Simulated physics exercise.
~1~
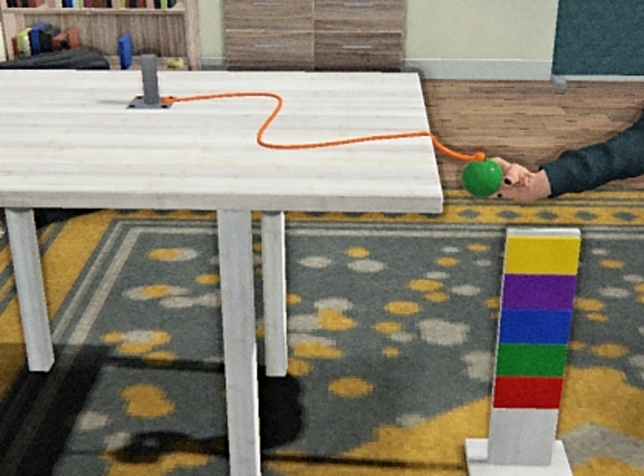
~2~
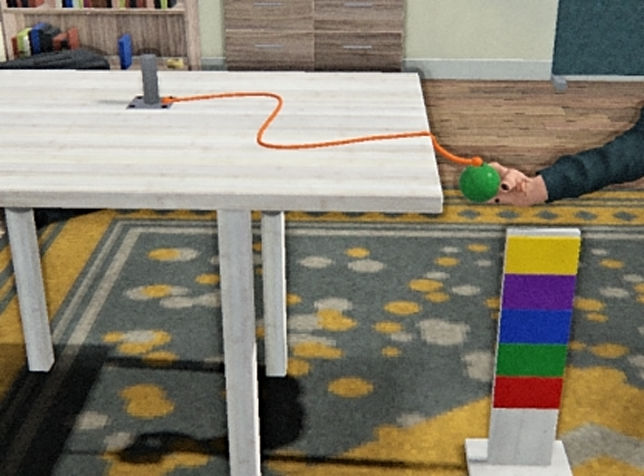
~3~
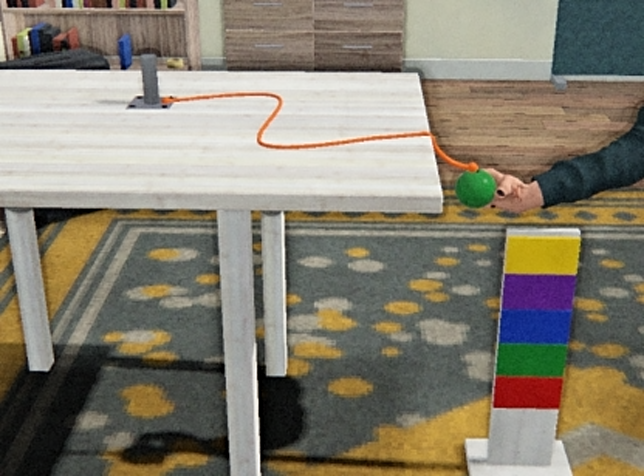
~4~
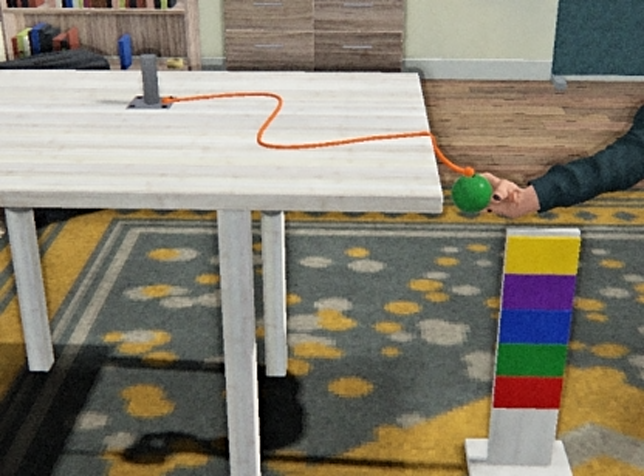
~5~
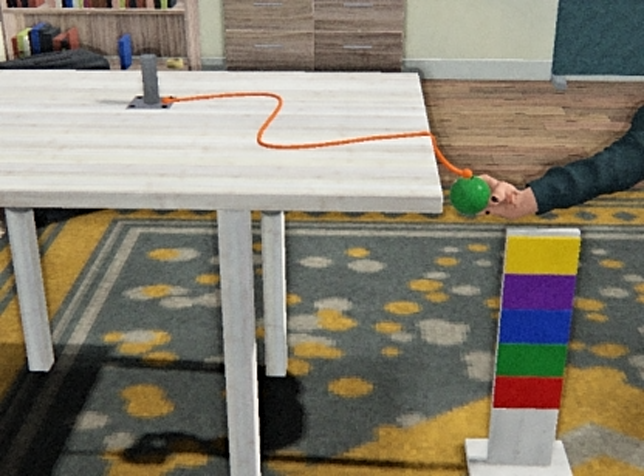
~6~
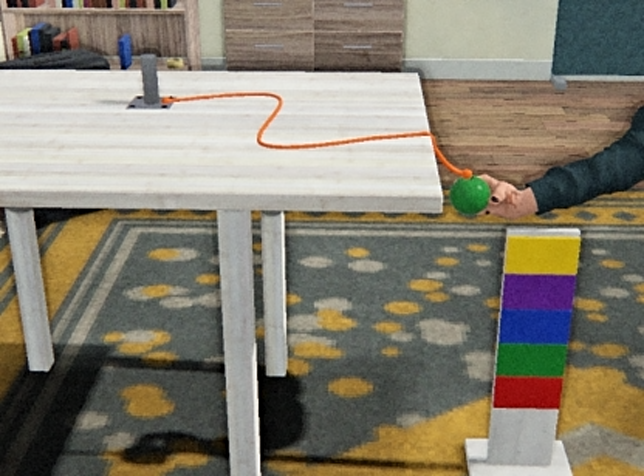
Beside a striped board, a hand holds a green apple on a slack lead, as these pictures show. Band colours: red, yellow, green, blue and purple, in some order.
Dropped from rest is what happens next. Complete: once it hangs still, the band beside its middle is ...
... Green.
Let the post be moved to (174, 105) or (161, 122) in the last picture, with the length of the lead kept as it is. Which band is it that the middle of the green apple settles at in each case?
First case: Red. Second case: Red.
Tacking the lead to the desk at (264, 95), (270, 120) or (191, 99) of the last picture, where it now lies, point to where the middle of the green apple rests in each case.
The pixel places are (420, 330), (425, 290) and (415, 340), one per try.
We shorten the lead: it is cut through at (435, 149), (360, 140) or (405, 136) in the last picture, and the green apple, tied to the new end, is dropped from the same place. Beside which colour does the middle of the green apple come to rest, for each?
For the first: Blue; for the second: Yellow; for the third: Purple.
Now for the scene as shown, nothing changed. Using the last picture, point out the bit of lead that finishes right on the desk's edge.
(261, 143).
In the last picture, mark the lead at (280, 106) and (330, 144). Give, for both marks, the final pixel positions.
End points: Roughly (312, 115); roughly (426, 195).
Soon after, apple near (442, 348); level with green.
Then, apple near (409, 338); level with green.
At rest, apple near (416, 347); level with green. The green one.
